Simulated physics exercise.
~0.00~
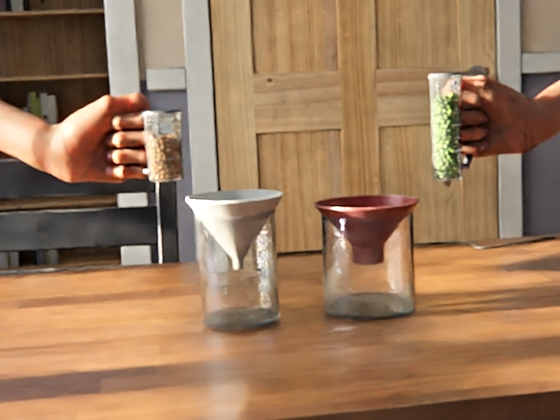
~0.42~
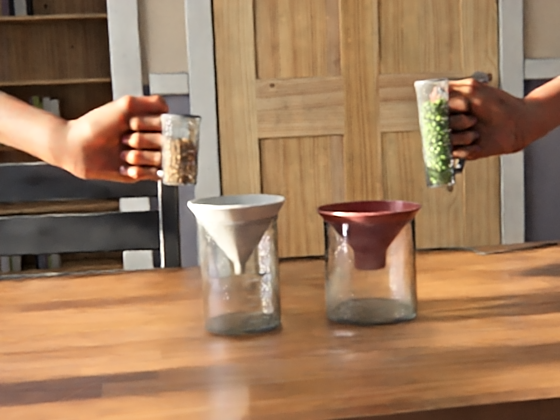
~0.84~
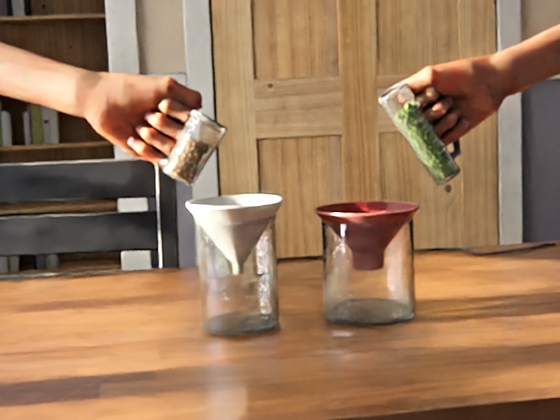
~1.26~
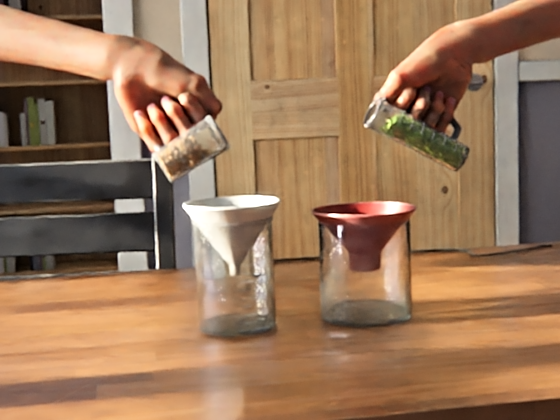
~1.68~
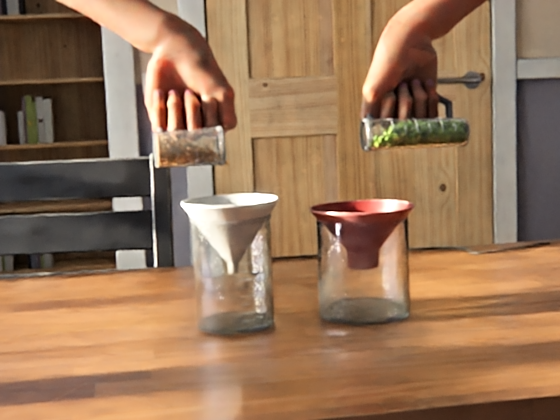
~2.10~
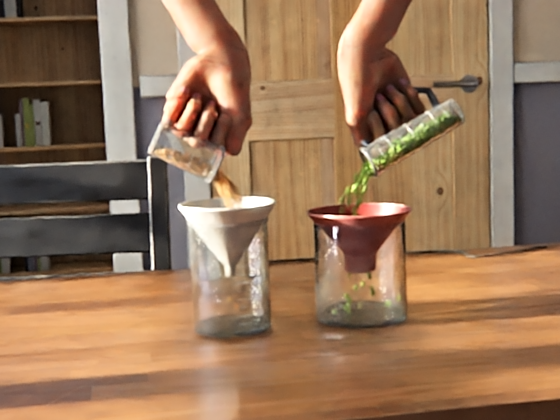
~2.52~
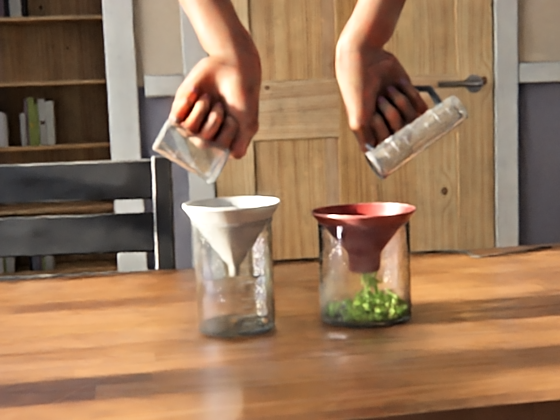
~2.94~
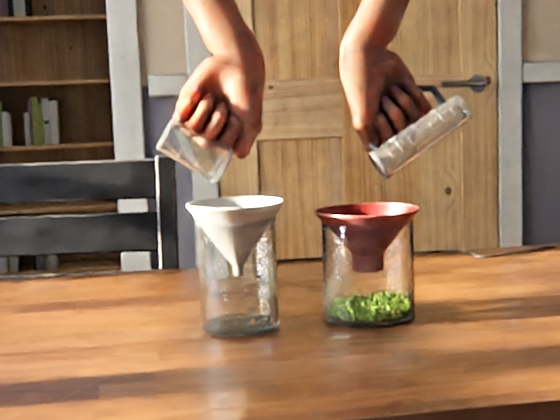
Two hands bring small glass cups inward over two jars and tip them, pouring brown bits into the white funnel on the left and green pieces into the red one; the green collects in the right jar, while the left jar stays almost empty.
